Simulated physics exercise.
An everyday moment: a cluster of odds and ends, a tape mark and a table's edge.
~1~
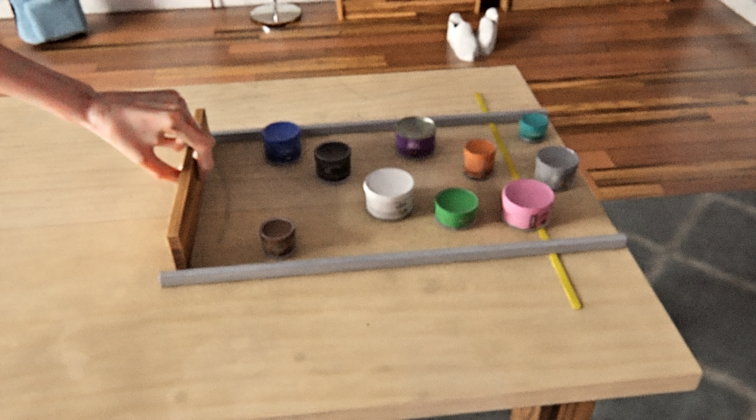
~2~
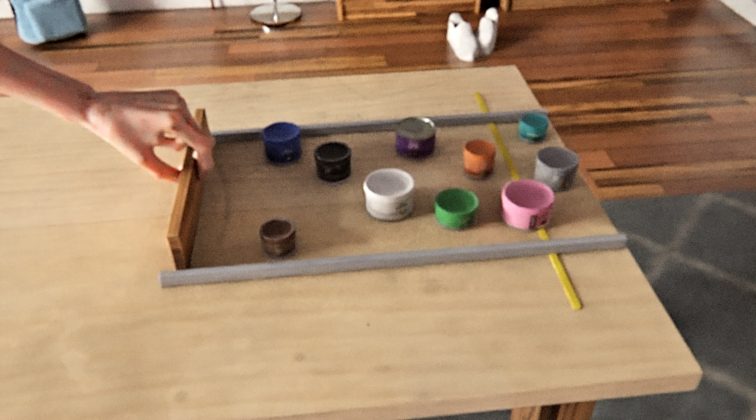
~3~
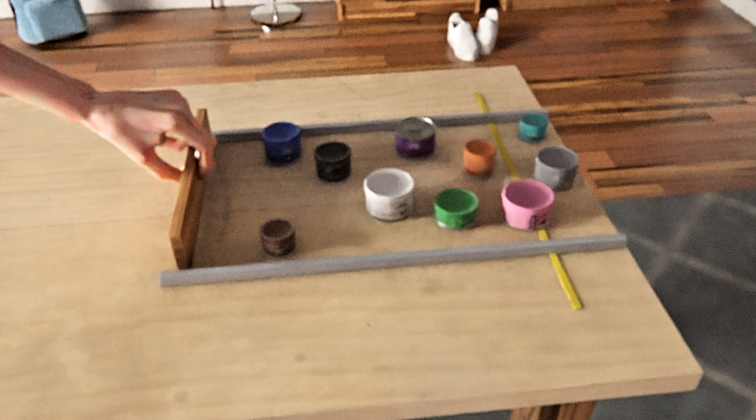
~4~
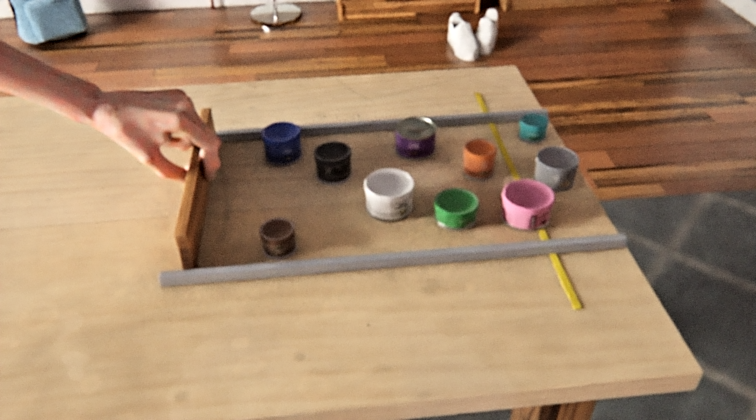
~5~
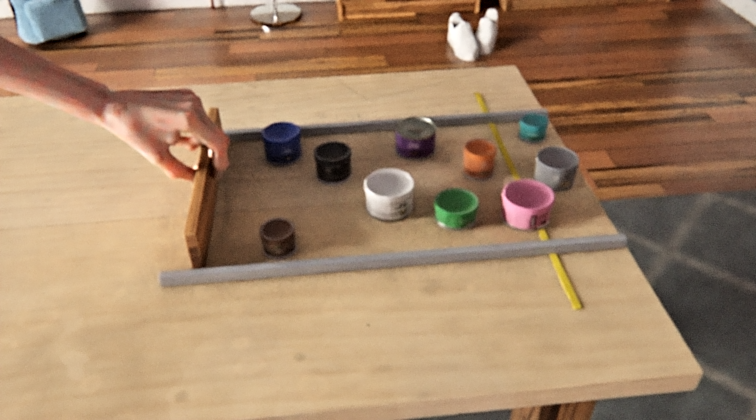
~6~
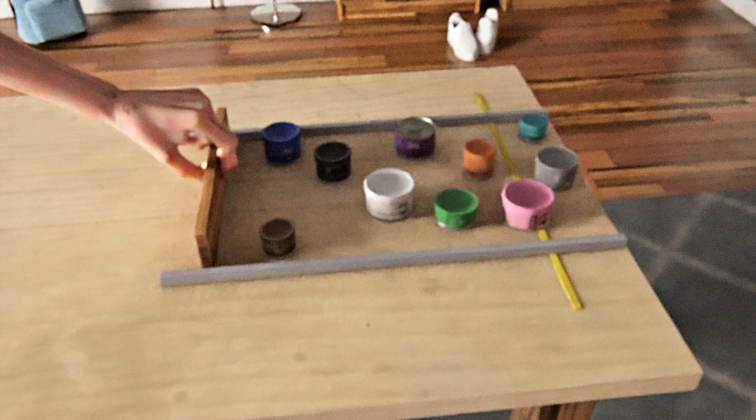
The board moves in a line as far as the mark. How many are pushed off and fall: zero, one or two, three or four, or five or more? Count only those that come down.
As it turns out, the number that fall off is one or two.
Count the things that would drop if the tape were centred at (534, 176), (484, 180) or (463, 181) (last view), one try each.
It would be 4, 0 and 0.
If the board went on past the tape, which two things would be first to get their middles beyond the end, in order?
They are the pink pot, the grey pot.
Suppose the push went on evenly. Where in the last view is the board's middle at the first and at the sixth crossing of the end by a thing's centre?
First at (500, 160), next at (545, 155).
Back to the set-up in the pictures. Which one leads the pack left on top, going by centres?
The turquoise tin ends nearest.
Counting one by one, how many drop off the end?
Fallen: 2.
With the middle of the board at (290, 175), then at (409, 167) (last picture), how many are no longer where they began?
First 2, then 6.
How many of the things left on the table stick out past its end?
The number is 2.
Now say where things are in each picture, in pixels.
Turquoise tin (533, 128); grey pot (556, 169); pink pot (527, 205); board (193, 182); tape (516, 177), in the first frame.
Grey pot (556, 169); blue tin (283, 144), in the second frame.
Pink pot (527, 206); brown pot (279, 239), in the third frame.
Turquoise tin (533, 128); white tin (389, 195), in the fourth frame.
Grey pot (556, 169); orange pot (479, 160), in the fifth frame.
Turquoise tin (533, 128); grey pot (556, 169); pink pot (527, 206); board (216, 181); tape (516, 177), in the sixth frame.
Soon after, none off yet; turquoise tin at rest near (533, 128); grey pot at rest near (556, 169); pink pot at rest near (527, 206).
By the end, the number that fall off is one or two; fallen, pink pot and grey pot.
